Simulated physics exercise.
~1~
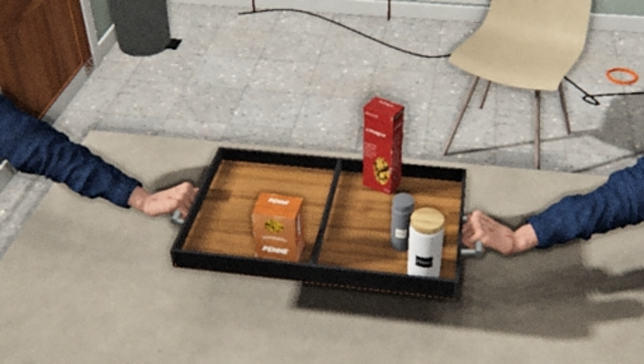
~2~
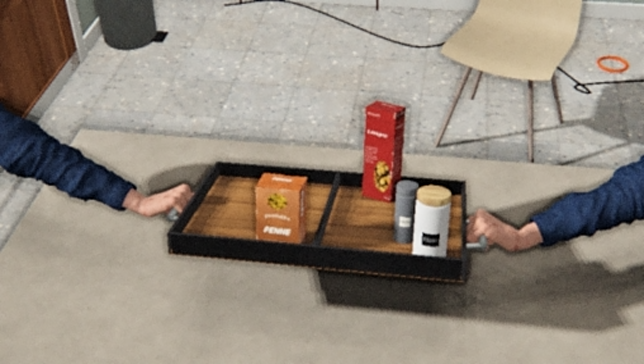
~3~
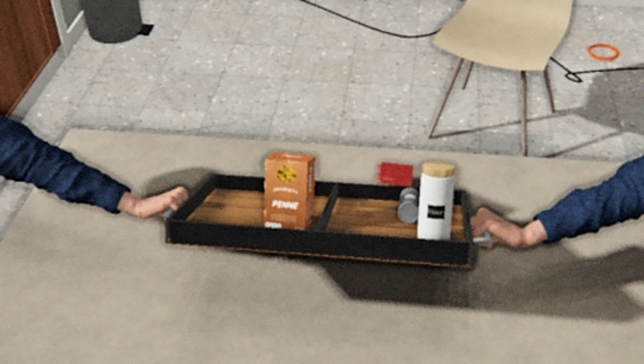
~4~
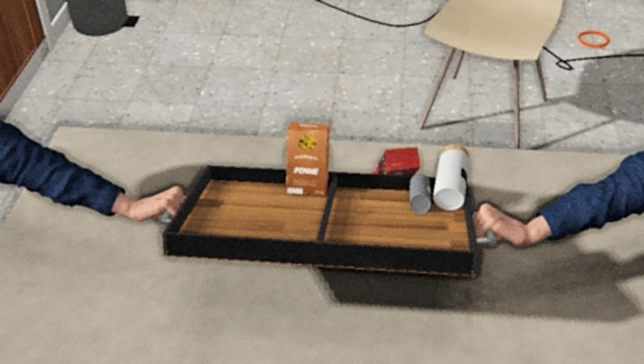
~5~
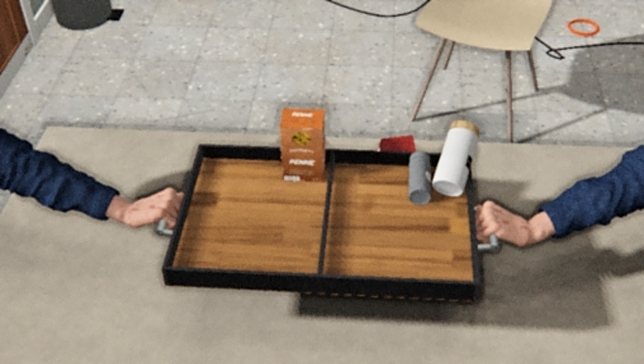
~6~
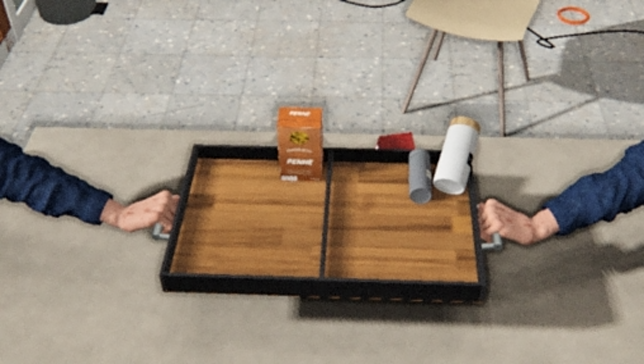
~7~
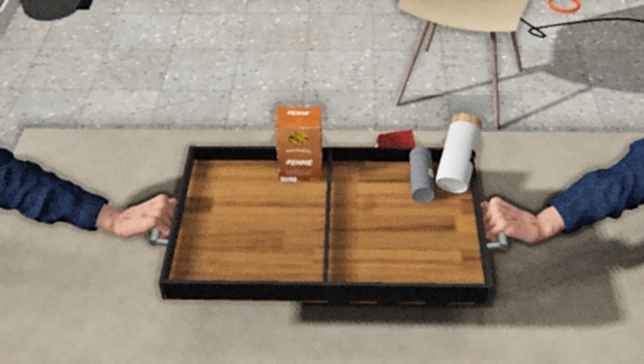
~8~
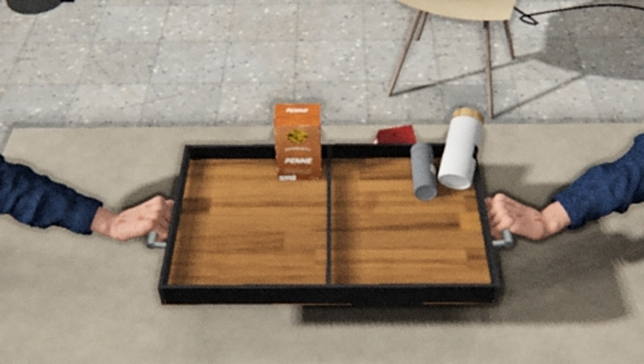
On a grey tabletop in a tiled room with a pale chair behind, seen from above and in front, two hands in blue sleeves hold a black-rimmed wooden tray split by a cross bar. An orange carton stands in the left half, with a tall red carton, a grey shaker and a white jar on the right. The hands tip the far edge down; the red carton topples off the back, and the shaker falls over. The orange carton slides to the far rim and the jar tips over. The tray levels, leaving the orange carton upright, the jar and shaker lying at the far right, and the red carton beyond the rim.
